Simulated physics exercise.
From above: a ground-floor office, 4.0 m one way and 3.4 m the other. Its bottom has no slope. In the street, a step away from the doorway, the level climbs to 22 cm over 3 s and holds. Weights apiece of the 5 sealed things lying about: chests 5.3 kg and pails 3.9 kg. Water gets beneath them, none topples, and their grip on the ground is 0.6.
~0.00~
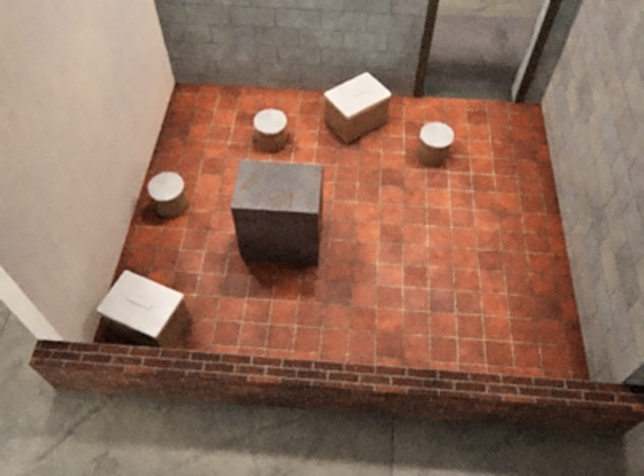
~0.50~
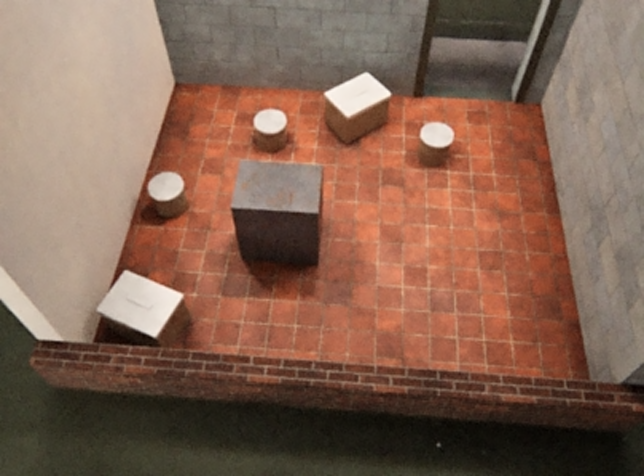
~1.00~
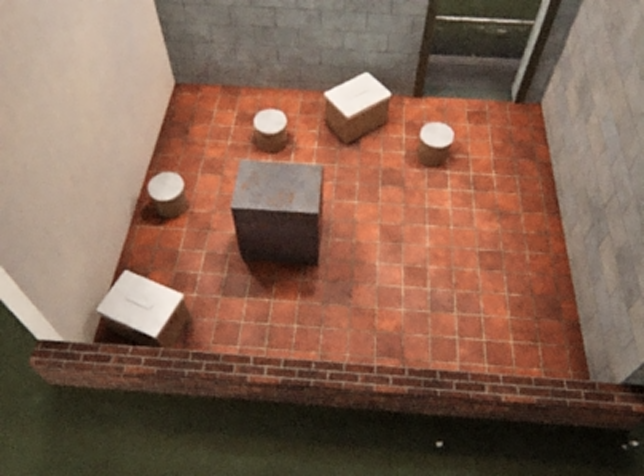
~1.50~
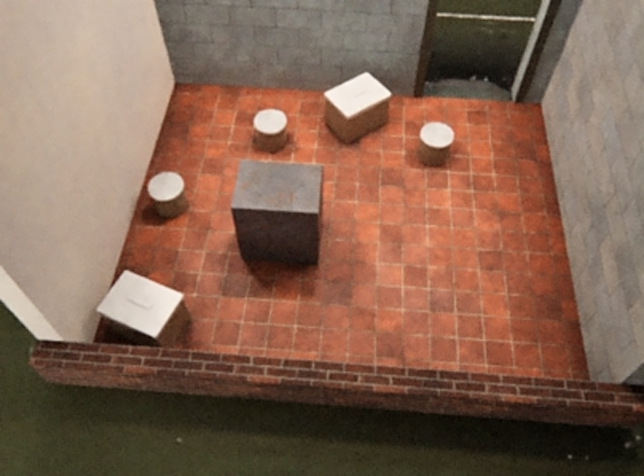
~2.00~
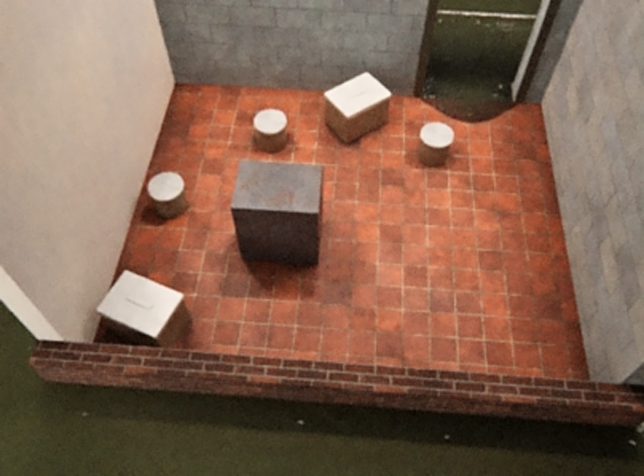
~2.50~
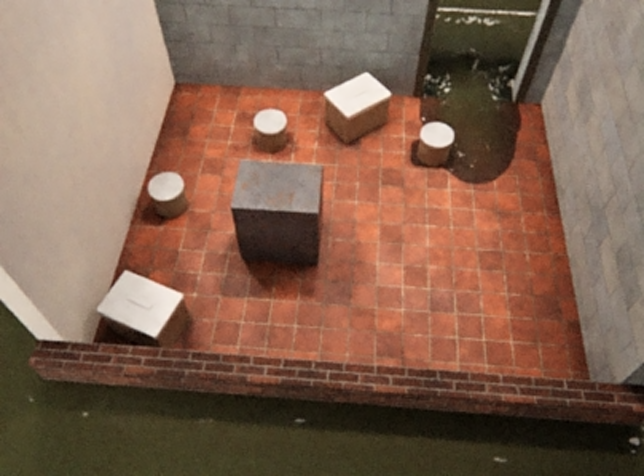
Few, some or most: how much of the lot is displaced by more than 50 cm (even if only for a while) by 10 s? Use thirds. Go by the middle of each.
That comes to from one to two thirds.
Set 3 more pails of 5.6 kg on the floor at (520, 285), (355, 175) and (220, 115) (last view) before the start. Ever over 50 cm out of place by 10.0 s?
In that order: More, short of it, under.
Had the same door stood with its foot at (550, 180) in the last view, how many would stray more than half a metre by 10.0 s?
Then 5.
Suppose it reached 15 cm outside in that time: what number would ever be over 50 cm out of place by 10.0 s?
In that case 1 of them.
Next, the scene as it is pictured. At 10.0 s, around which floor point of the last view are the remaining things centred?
At about (266, 128).
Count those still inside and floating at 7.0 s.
At that moment 1.
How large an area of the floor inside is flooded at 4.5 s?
About 7.5 m2.
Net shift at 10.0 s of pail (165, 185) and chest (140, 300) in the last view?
In turn: 150 cm, 250 cm.
After 3.5 s 1 of 5 are over 50 cm from their spots; 0 afloat.
After 4.5 s 1 of 5 are over 50 cm from their spots; 0 afloat.
After 7.0 s 1 of 5 are over 50 cm from their spots; 1 afloat.
After 10.0 s 3 of 5 are over 50 cm from their spots, and 3 have been at some point; 3 afloat.
